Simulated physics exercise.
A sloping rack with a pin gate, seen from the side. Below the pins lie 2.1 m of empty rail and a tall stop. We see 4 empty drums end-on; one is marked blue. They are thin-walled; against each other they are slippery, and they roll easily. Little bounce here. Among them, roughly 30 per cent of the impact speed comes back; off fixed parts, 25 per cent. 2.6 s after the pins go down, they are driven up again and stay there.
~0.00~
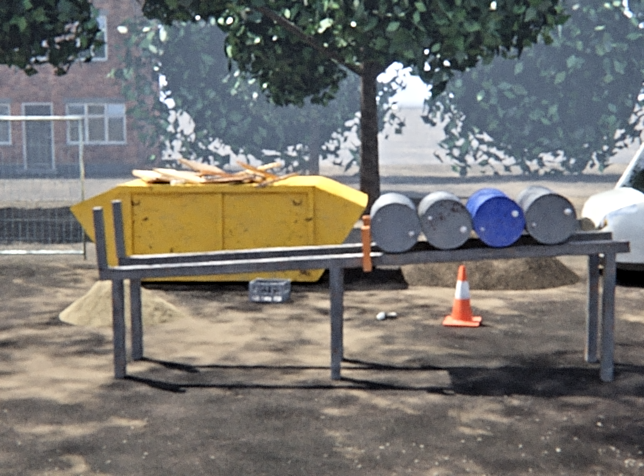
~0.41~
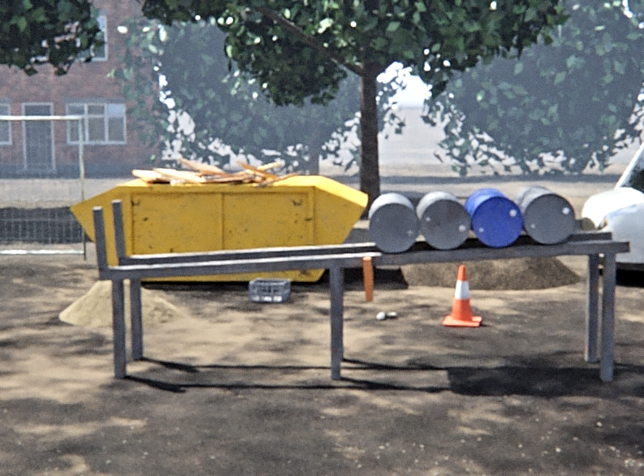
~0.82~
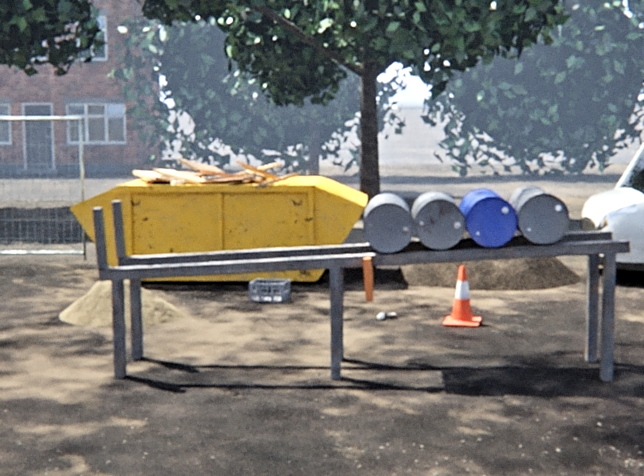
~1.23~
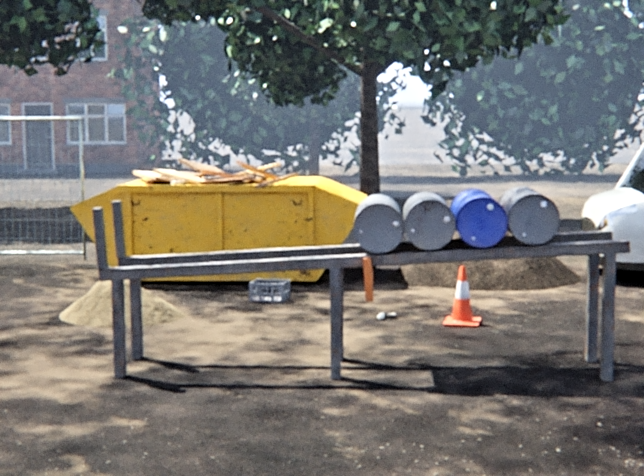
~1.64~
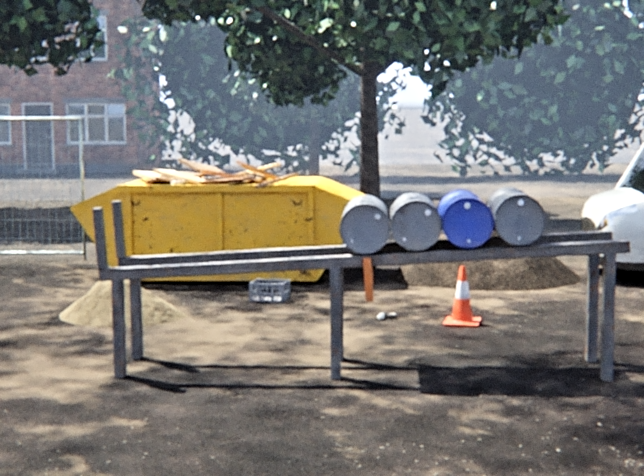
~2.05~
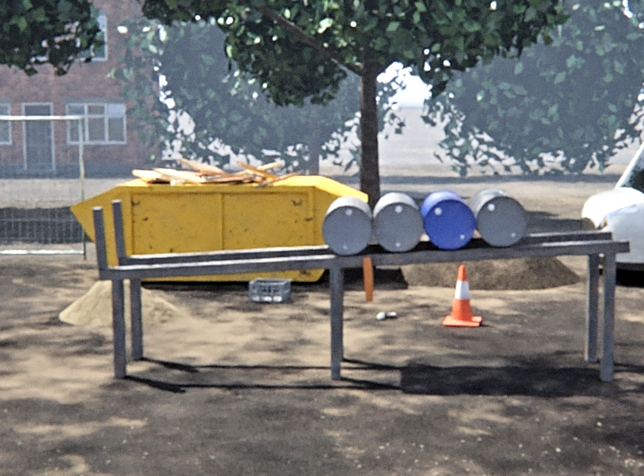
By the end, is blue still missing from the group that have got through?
Yes, it is held back.
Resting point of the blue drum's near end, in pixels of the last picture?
In the last picture it sits near (396, 227).
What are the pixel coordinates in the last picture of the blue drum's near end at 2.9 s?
I'd point to somewhere near (400, 227).
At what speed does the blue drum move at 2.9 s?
It's going at around 0.5 m/s.
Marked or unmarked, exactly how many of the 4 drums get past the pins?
I count 2 altogether.
By 2.9 s, blue is on the rails, 25 cm above the pins, rolling left; 2 through so far.
By 3.9 s, blue as before; 2 through so far.
By 5.2 s, blue as before; 2 through so far.
Finally (6.5 s), blue is on the rails, 25 cm above the pins; 2 through so far.
